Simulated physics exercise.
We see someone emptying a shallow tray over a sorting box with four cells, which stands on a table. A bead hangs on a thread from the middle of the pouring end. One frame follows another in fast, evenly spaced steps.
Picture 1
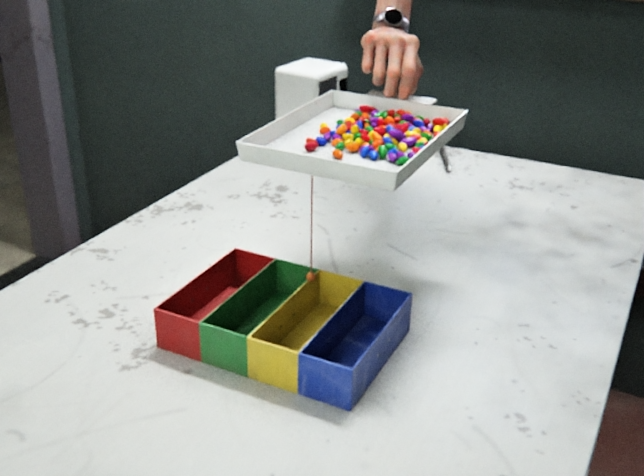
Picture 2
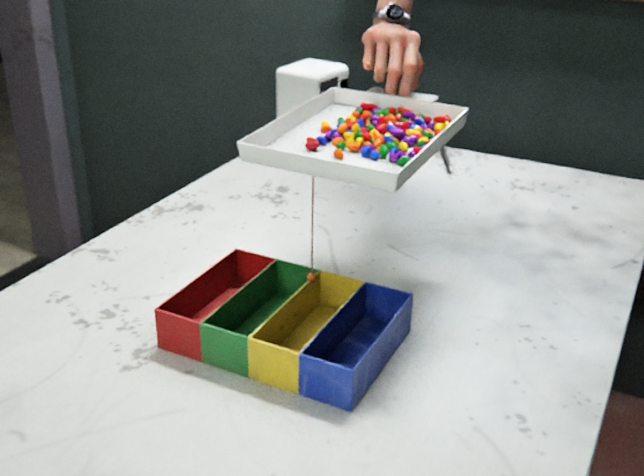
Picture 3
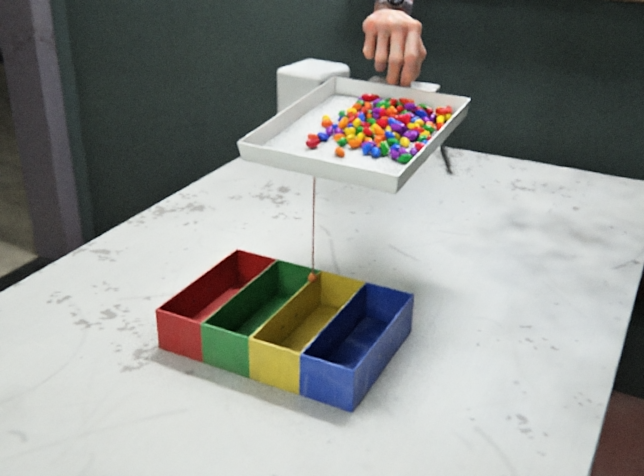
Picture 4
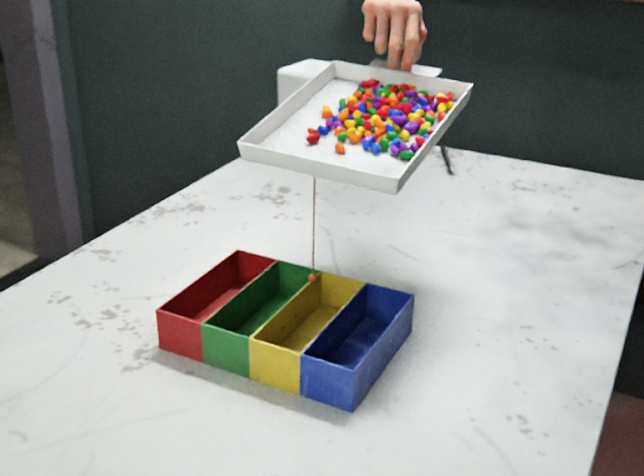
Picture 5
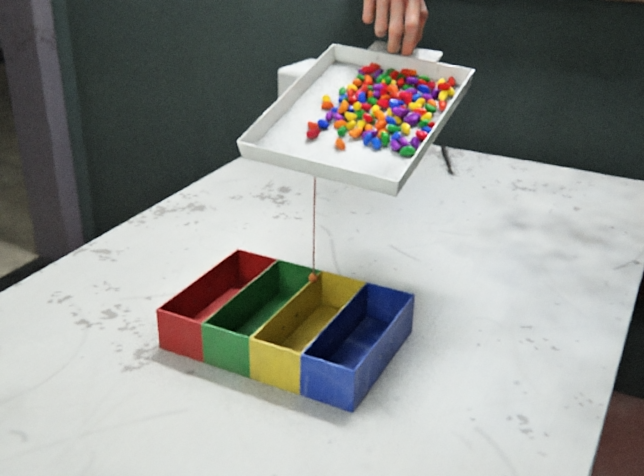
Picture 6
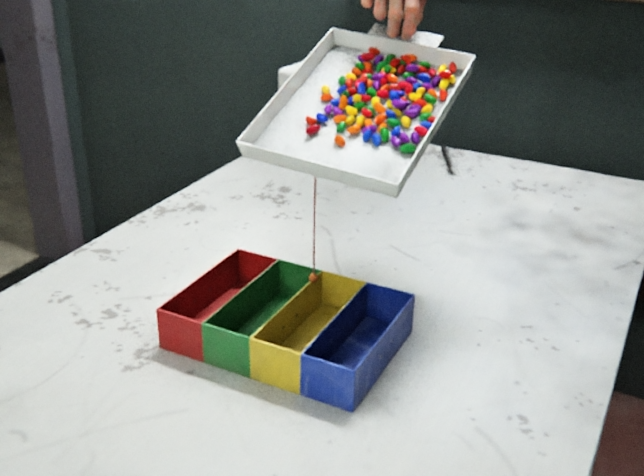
A white tray of colourful jelly beans tilts steadily as a hand raises its far end above a box with red, green, yellow and blue cells, while the beans stay bunched on the tray and a thread hangs below.
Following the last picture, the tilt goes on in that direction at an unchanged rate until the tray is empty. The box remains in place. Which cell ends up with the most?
The blue cell.
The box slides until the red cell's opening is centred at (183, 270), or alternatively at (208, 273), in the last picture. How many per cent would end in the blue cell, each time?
Around 40 and then 40 per cent.
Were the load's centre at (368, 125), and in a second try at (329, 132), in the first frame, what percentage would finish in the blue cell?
Close to 40 in a hundred, then close to 40 in a hundred.
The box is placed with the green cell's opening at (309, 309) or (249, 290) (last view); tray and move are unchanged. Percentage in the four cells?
Some 100 and then some 80 per cent.
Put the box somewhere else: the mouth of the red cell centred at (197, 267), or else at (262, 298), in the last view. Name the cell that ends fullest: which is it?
Result 1: The blue one; result 2: The yellow cell.
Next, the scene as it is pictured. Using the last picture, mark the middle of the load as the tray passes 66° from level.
I'd put the middle close to (350, 143).
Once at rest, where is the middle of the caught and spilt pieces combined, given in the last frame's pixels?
Near (328, 365).
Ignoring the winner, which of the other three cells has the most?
I'd say yellow takes second place.
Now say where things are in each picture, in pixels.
Corners of the pouring end near (240, 141) and (395, 171), level; middle of the load near (381, 131), jelly beans; bead on its thread near (311, 277); red cell near (178, 331); green cell near (224, 346); yellow cell near (273, 361); blue cell near (325, 378), in the first frame.
Corners of the pouring end near (241, 142) and (396, 172), level; middle of the load near (382, 130), in the second frame.
Corners of the pouring end near (241, 142) and (396, 174), tipped barely, lowest at the right corner; middle of the load near (383, 123), in the third frame.
Corners of the pouring end near (241, 141) and (396, 177), tipped a little, lowest at the right corner; middle of the load near (383, 114), in the fourth frame.
Corners of the pouring end near (241, 141) and (396, 179), tipped clearly, lowest at the right corner; middle of the load near (384, 104), in the fifth frame.
Corners of the pouring end near (240, 140) and (396, 182), tipped clearly, lowest at the right corner; middle of the load near (384, 94); red cell near (180, 332); green cell near (226, 346); yellow cell near (275, 362); blue cell near (327, 379), in the sixth frame.
Shortly afterwards, tray tipped steeply; all but a few on the tray; only a few falling or outside the box.
Next, tray tipped past a quarter turn; the bulk on the tray; only a few in the blue cell; only a few in the yellow cell; a little falling or outside the box.
Some moments later, tray tipped past a quarter turn; near half in the blue cell; near a quarter in the yellow cell; a little in the green cell; a little falling or outside the box.
In the end, tray tipped past a quarter turn; near half in the blue cell; near a quarter in the yellow cell; a little in the green cell; none at all in the red cell; a little outside the box.
